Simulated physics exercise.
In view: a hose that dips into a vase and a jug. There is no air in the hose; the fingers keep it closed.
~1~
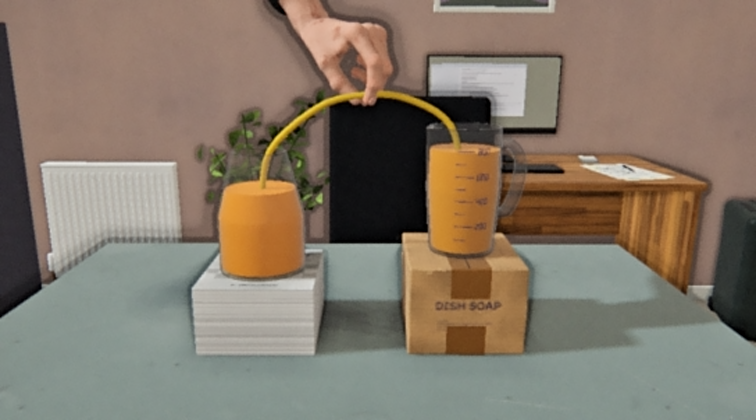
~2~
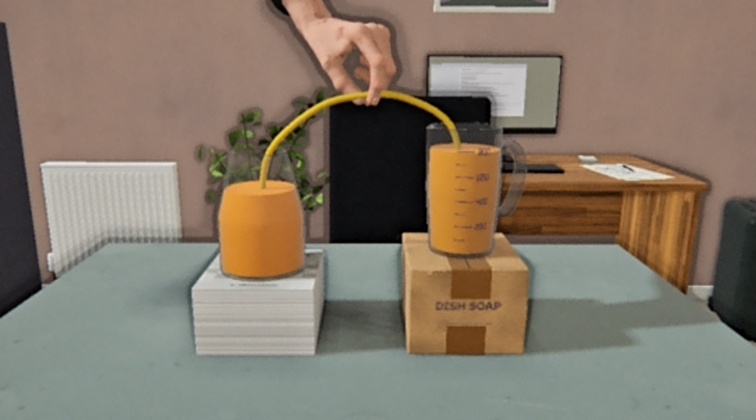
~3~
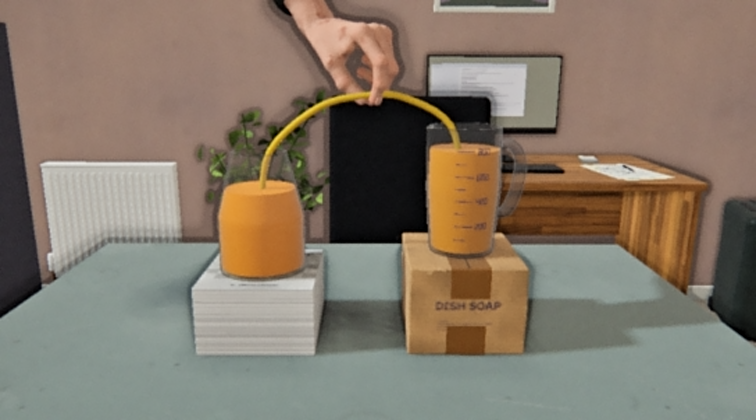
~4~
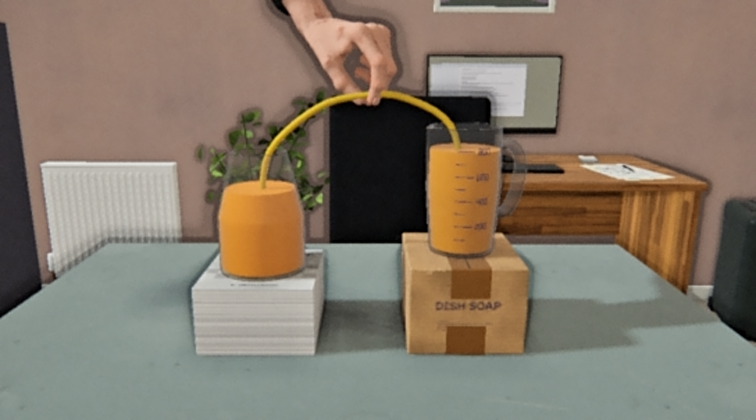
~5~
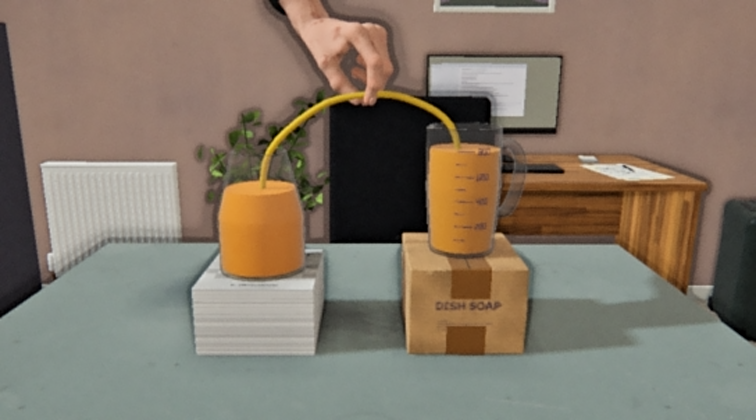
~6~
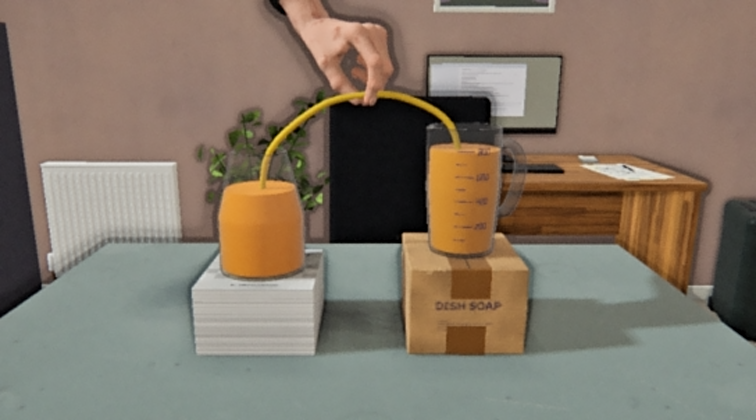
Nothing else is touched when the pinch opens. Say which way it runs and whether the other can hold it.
The orange juice goes leftwards; the receiving one has room for it.
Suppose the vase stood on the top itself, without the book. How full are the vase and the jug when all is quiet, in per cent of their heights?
Roughly 100 per cent, then 20 per cent.
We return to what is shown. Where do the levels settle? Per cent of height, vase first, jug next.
About 85 and 65 per cent.
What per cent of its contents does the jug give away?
Some 20 per cent.
Shortly, the vase is about three quarters full; the jug is about three quarters full.
Then, the vase is about three quarters full; the jug is about two thirds full.
At the finish, the vase is nearly full; the jug is about two thirds full; the two surfaces are level.
